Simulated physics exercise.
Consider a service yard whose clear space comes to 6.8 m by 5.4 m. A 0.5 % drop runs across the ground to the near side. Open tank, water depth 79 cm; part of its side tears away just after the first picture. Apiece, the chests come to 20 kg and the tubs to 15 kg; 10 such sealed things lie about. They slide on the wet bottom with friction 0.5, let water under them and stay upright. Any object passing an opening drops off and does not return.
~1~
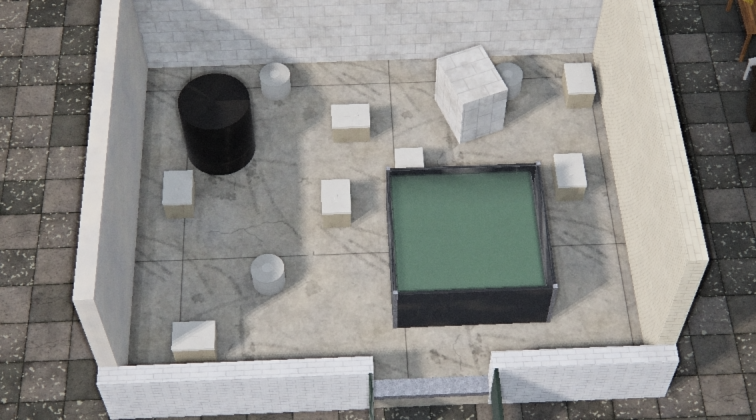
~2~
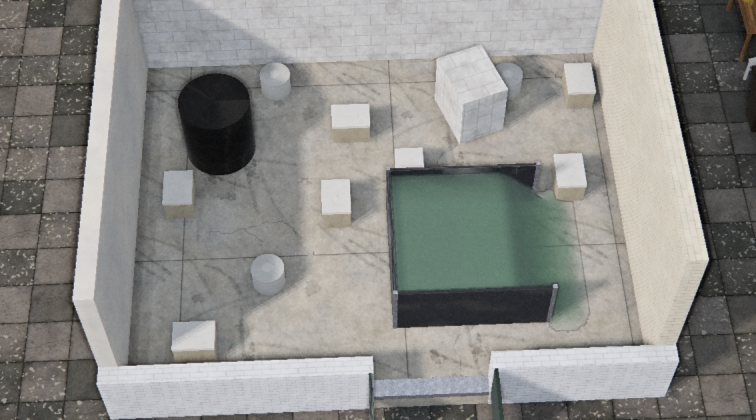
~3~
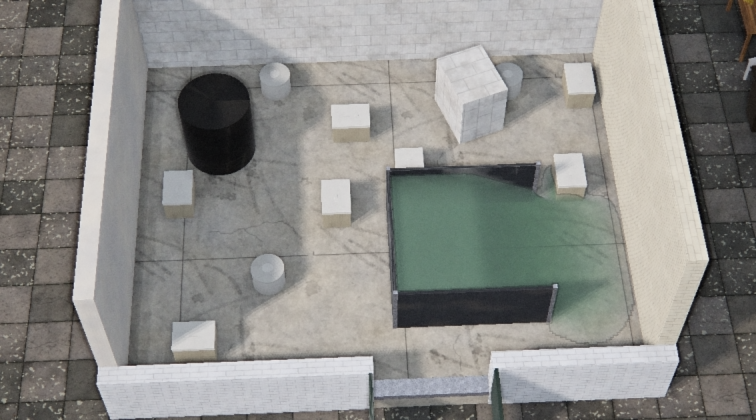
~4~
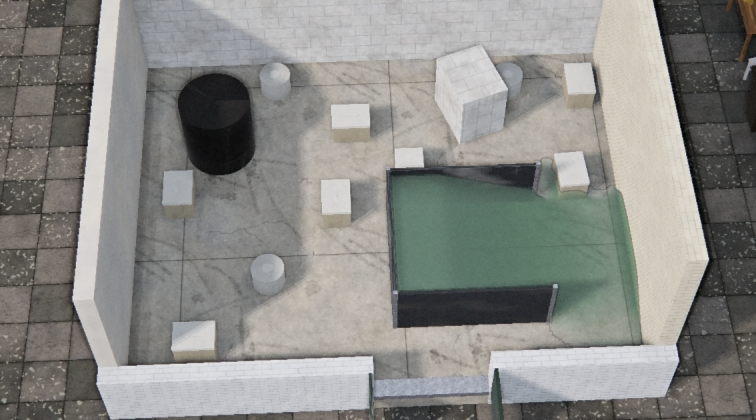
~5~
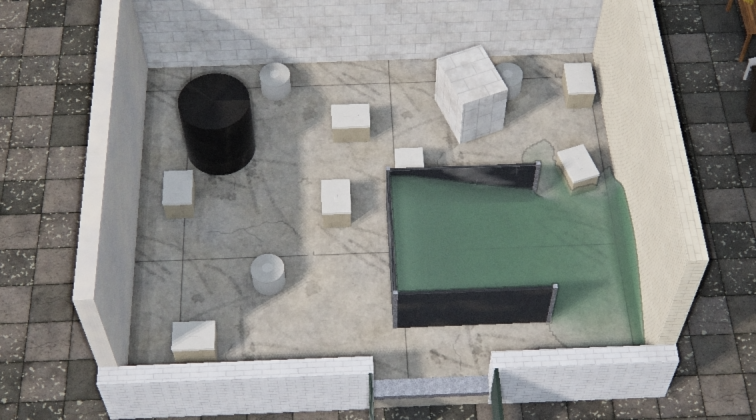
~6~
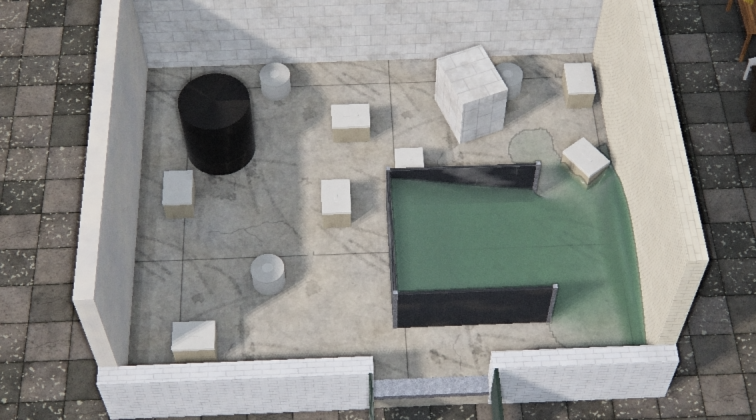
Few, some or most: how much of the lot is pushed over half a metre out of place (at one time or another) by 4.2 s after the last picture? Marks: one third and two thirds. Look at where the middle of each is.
Share: Between one and two thirds.
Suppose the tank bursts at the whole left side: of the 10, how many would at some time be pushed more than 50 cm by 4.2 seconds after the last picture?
Then the count would be 5.
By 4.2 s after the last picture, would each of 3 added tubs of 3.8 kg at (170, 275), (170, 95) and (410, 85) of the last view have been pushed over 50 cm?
Going through them, I'd say exceeds it, falls short and finally exceeds it.
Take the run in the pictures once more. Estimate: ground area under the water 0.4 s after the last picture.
Wet area: Approx. 9.0 m2.
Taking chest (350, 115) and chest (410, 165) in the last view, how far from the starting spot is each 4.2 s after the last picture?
Object 1: 10 cm. Object 2: 5 cm.
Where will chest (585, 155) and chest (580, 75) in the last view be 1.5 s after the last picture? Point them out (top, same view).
Approx. (511, 49); approx. (552, 44).
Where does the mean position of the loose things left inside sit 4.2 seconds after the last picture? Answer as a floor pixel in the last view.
They average out to somewhere around (331, 155).
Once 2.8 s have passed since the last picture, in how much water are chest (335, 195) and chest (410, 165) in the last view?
First roughly 0 cm, second roughly 2 cm.
Then, 0.4 s after the last picture 1 of 10 are over 50 cm from their spots; 0 afloat.
Then, 1.5 s after the last picture 3 of 10 are over 50 cm from their spots; 2 afloat.
Then, 2.8 s after the last picture 4 of 10 are over 50 cm from their spots; 3 afloat.
Then, 4.2 s after the last picture 5 of 10 are over 50 cm from their spots, and 5 have been at some point; 1 afloat.
